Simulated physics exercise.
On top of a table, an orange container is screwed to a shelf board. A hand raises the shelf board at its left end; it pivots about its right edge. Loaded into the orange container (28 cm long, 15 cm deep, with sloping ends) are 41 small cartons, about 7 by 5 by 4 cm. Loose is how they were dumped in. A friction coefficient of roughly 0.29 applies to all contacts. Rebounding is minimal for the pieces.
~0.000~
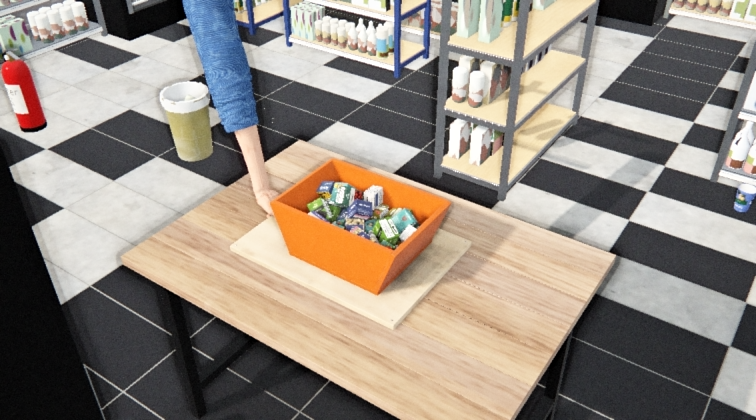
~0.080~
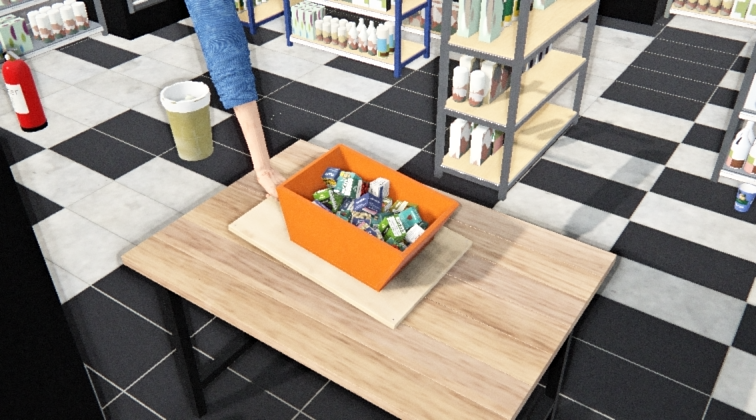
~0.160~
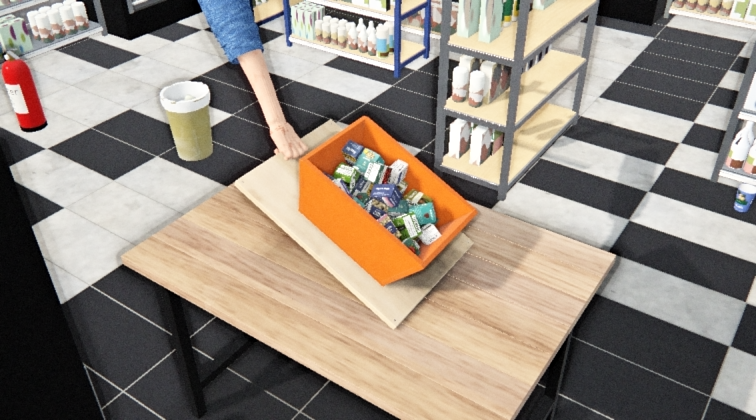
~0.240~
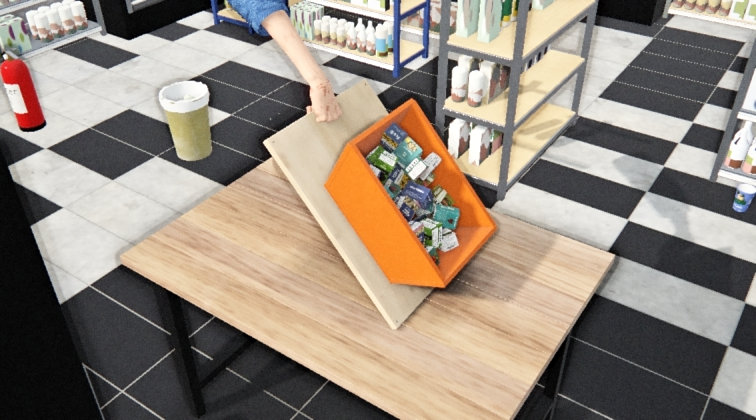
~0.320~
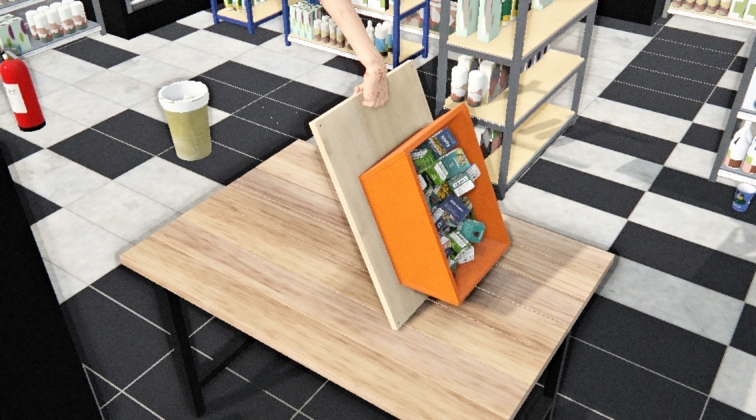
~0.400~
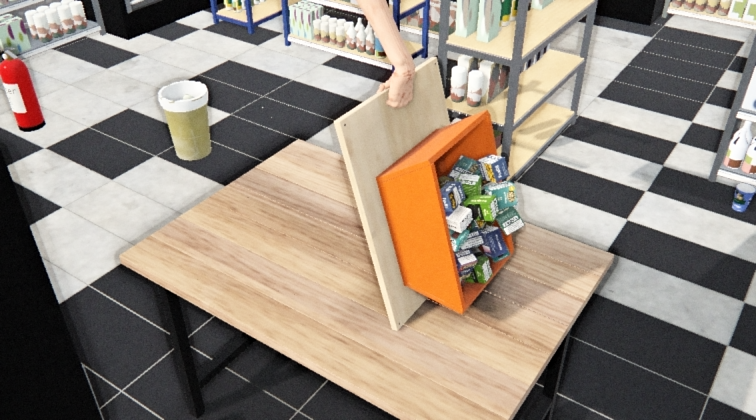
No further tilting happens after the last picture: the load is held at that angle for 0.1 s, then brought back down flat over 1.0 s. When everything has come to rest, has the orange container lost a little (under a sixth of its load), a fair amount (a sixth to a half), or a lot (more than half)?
A lot.
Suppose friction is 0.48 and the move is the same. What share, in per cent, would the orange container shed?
Then the orange container sheds 70 per cent of its load.
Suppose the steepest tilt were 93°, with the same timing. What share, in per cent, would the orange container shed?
Orange container: 100%.
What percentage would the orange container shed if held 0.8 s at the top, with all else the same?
Orange container: 90%.
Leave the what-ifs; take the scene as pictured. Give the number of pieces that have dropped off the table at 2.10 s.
Piece count: Some 25.
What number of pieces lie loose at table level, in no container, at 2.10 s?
Tally: Some 8.
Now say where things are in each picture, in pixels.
In the first picture (places track the rim corner closest to us here), orange container (392, 252); tipped 0°; all still inside.
The second picture shows orange container (401, 254); tipped 8°.
The third picture shows orange container (422, 263); tipped 26°.
The fourth picture shows orange container (444, 281); tipped 48°.
The fifth picture shows orange container (460, 301); tipped 66°.
The sixth picture shows orange container (464, 309); tipped 74°; 6 out, the lowest carton at (493, 242).
After 0.67 s, tilt 68°; the orange container is down by 33 of 41.
After 1.01 s, tilt 36°; the orange container is down by 34 of 41.
After 1.49 s, tilt 0°; the orange container is down by 34 of 41.
Final count (at 2.10 s), the orange container is down by 34 of 41. Asked share, 34 of 41, 83 per cent.
